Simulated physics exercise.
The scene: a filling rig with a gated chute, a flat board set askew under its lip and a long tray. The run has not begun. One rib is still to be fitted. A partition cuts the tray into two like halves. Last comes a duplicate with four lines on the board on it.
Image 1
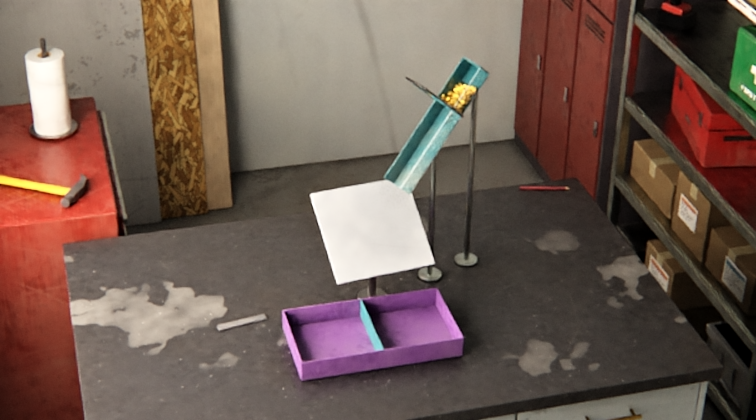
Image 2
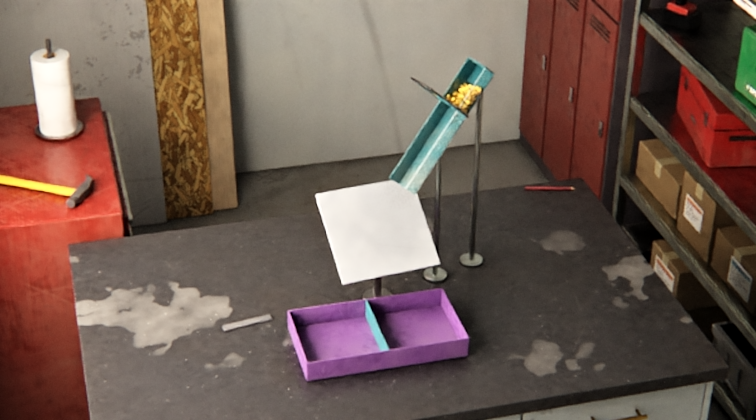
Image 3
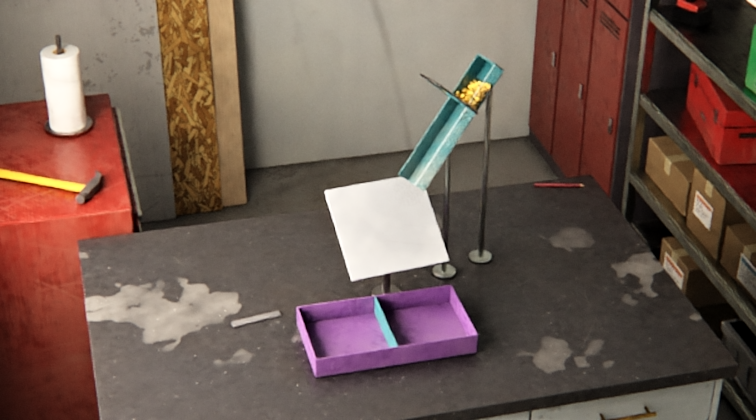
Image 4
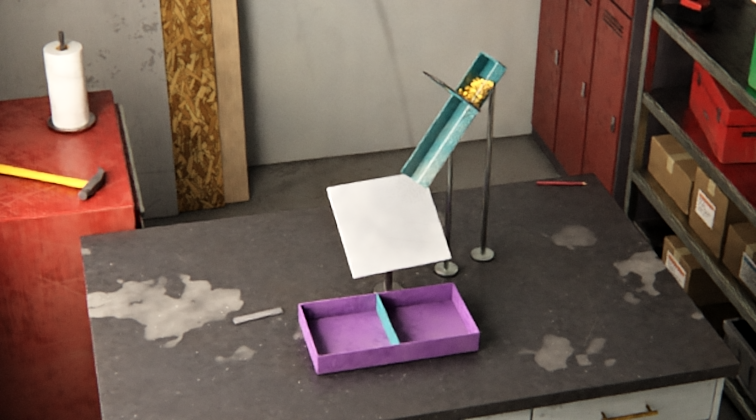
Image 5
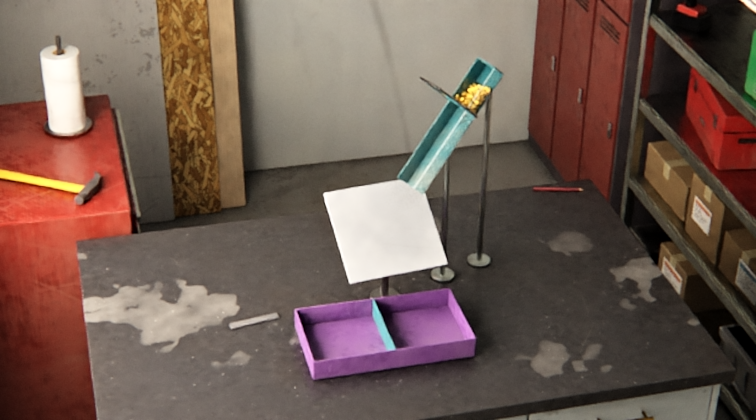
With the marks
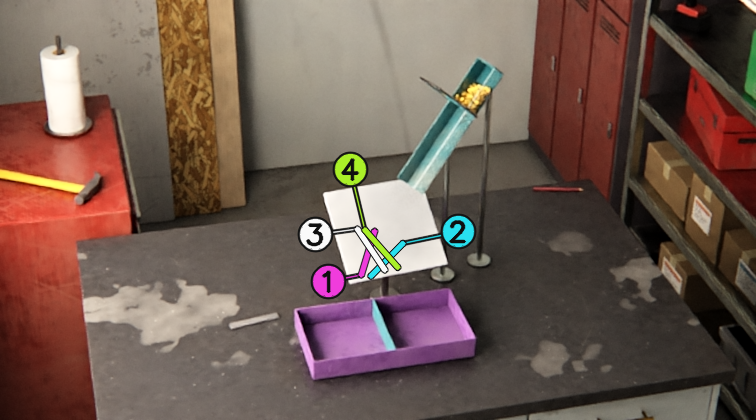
A dark, stained workbench fills a workshop seen from above, between a red cabinet with a yellow hammer at left and shelves of boxes at right. On it, a teal chute holding yellow puffs behind a gate slopes down to a tilted white board, with a two-part purple tray in front. Only the camera moves, drifting slightly, while everything on the bench stays still.
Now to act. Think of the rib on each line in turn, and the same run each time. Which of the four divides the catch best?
It is 1.
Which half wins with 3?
The right half.
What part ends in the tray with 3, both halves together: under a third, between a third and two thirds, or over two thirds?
Over two thirds.
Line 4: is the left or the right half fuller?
Right.
On the marked copy, line 1 from (374, 231) to (361, 275); line 2 from (403, 243) to (370, 276); line 3 from (357, 228) to (384, 270); line 4 from (364, 229) to (397, 267).
With 1, of what is caught, about two thirds in the left half, about a third in the right.
With 2, of what is caught, nearly all in the left half, a small part in the right.
With 3, of what is caught, a small part in the left half, nearly all in the right.
With 4, of what is caught, a small part in the left half, nearly all in the right.
